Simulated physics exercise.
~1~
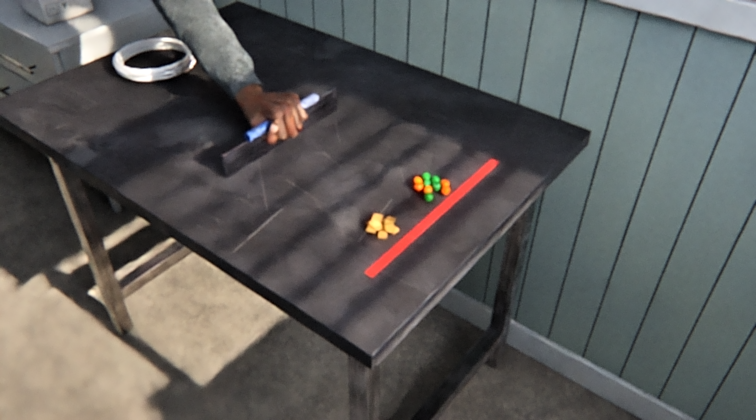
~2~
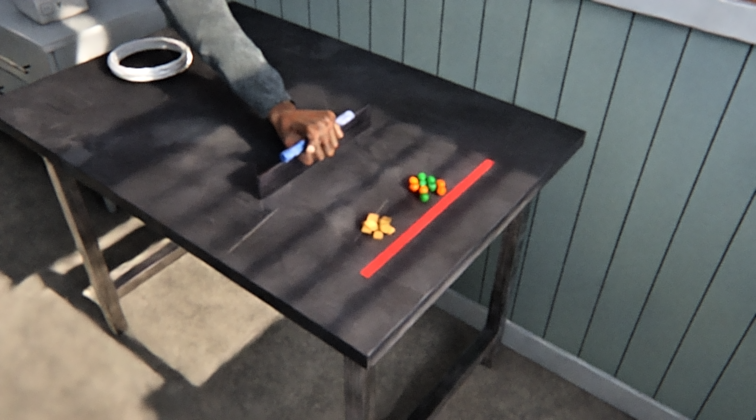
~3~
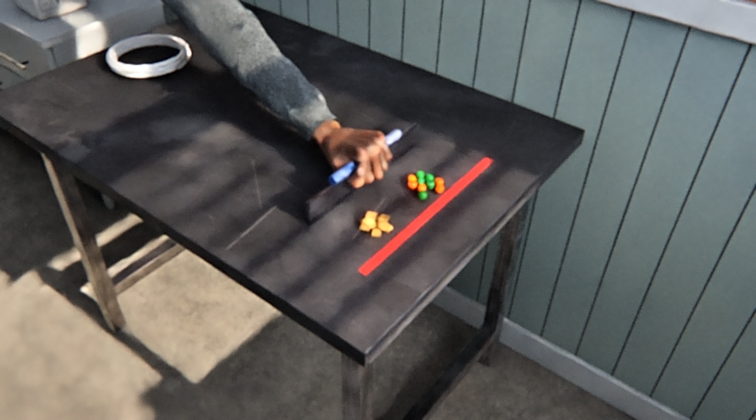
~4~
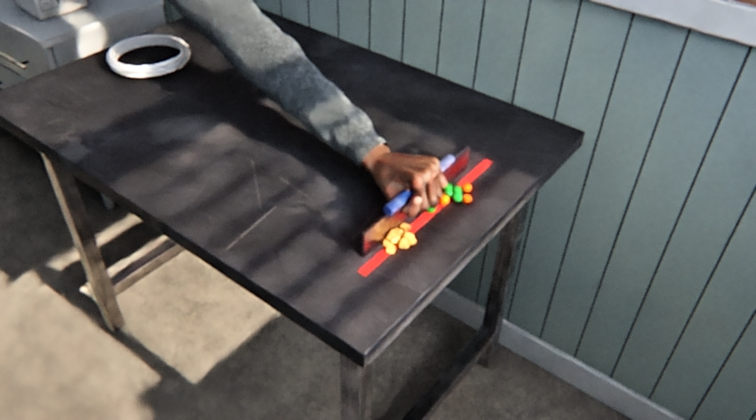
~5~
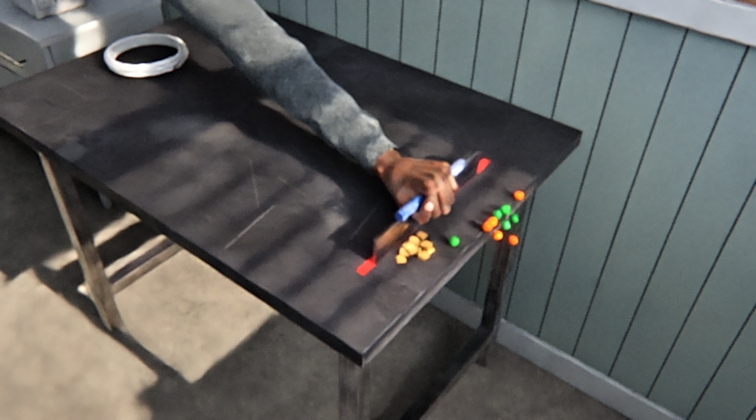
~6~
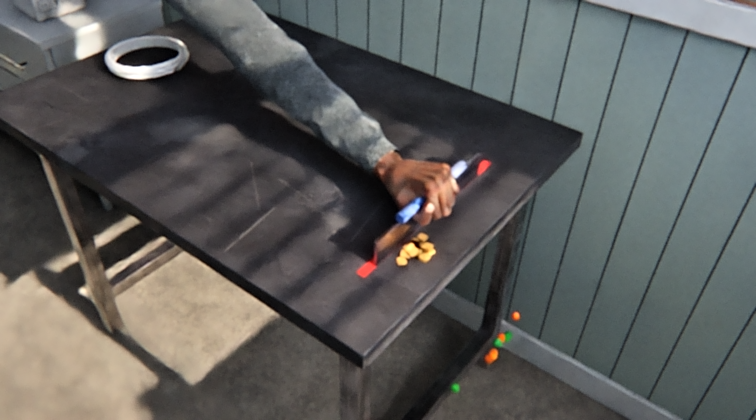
On a black table, a hand pushes a scraper to red tape; green and orange balls fall off.
